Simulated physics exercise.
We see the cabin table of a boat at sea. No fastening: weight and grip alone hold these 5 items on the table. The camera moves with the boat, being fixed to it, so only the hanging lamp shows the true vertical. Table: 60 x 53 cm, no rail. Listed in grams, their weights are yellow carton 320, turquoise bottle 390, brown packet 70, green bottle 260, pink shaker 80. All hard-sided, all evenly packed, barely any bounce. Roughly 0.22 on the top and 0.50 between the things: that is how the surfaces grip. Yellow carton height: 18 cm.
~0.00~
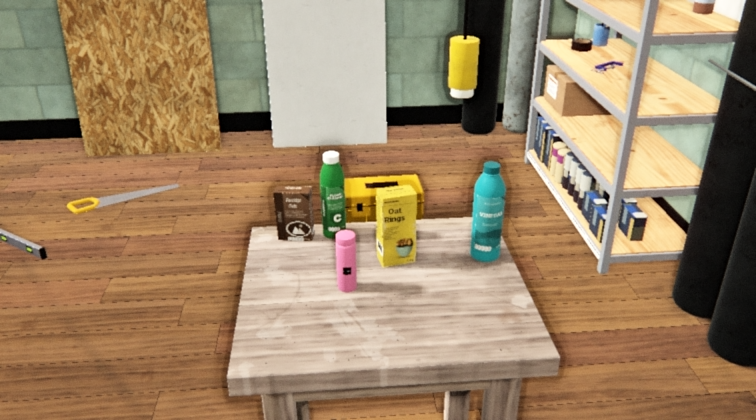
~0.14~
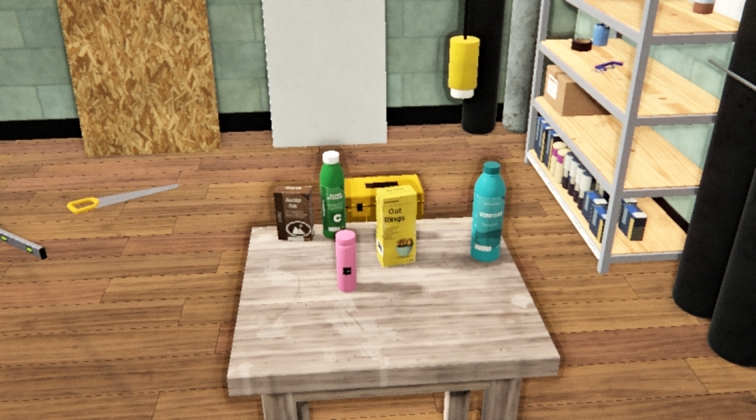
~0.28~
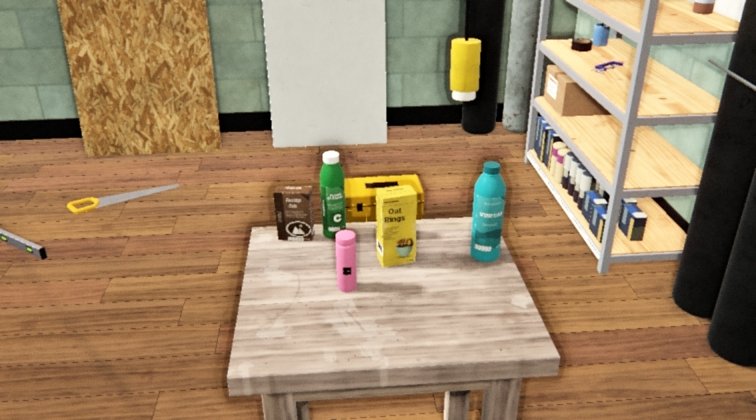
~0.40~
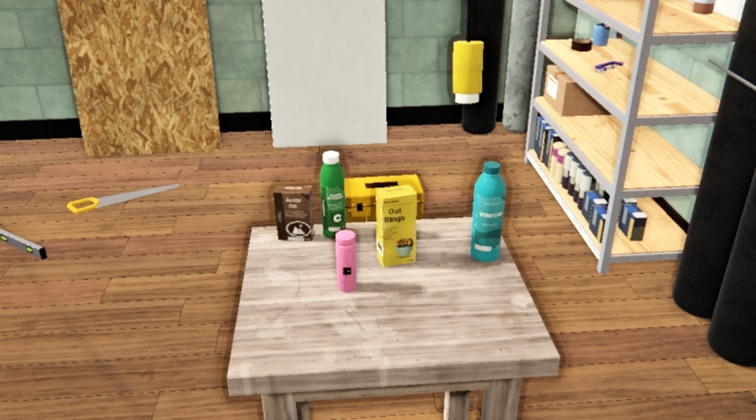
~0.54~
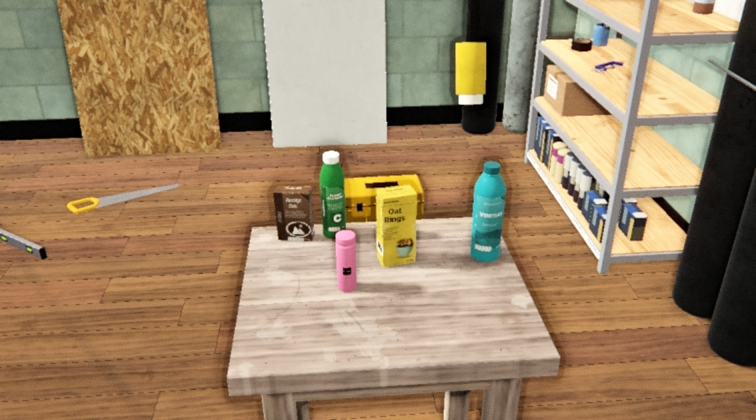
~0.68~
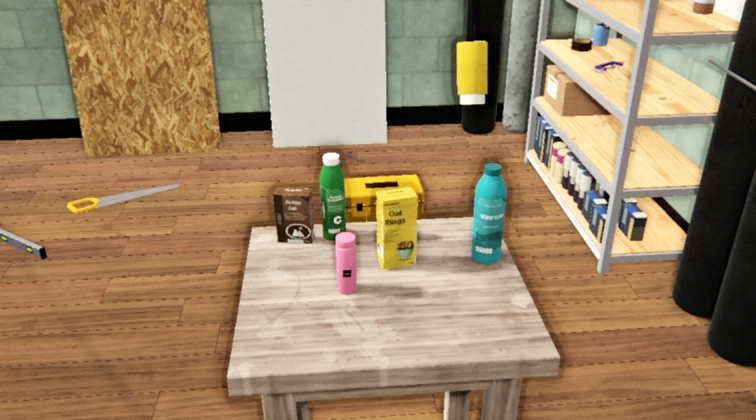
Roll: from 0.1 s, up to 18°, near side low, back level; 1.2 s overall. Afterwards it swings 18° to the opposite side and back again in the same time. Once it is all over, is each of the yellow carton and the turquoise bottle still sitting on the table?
Yellow carton: Yes, turquoise bottle: Yes.
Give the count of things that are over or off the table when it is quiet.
My answer is 0.
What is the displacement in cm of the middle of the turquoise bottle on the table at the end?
Net distance near 0 cm.
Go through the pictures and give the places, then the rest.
Boat level; yellow carton (396, 226); turquoise bottle (488, 211), in the first frame.
Boat level; pink shaker (346, 262); brown packet (294, 214), in the second frame.
Boat heeled 4°, near side down; green bottle (333, 195); pink shaker (346, 262), in the third frame.
Boat heeled 9°, near side down; brown packet (294, 214); green bottle (333, 195), in the fourth frame.
Boat heeled 15°, near side down; pink shaker (346, 262); brown packet (294, 214), in the fifth frame.
Boat heeled 18°, near side down; yellow carton (397, 229); turquoise bottle (489, 213), in the sixth frame.
By 0.88 s, boat heeled 14°, near side down; yellow carton 6 cm from its spot near (399, 239); turquoise bottle 5 cm from its spot near (494, 222); brown packet 6 cm from its spot.
By 1.88 s, boat heeled 18°, far side down; yellow carton 12 cm from its spot near (401, 256); turquoise bottle 11 cm from its spot near (500, 235); brown packet 12 cm from its spot.
By 2.18 s, boat heeled 10°, far side down; yellow carton 5 cm from its spot near (398, 237); turquoise bottle 4 cm from its spot near (492, 219); brown packet 5 cm from its spot.
When it is over (3.0 s), all 5 within 5 cm of the start. In the last view, yellow carton near (396, 228), turquoise bottle near (488, 211).
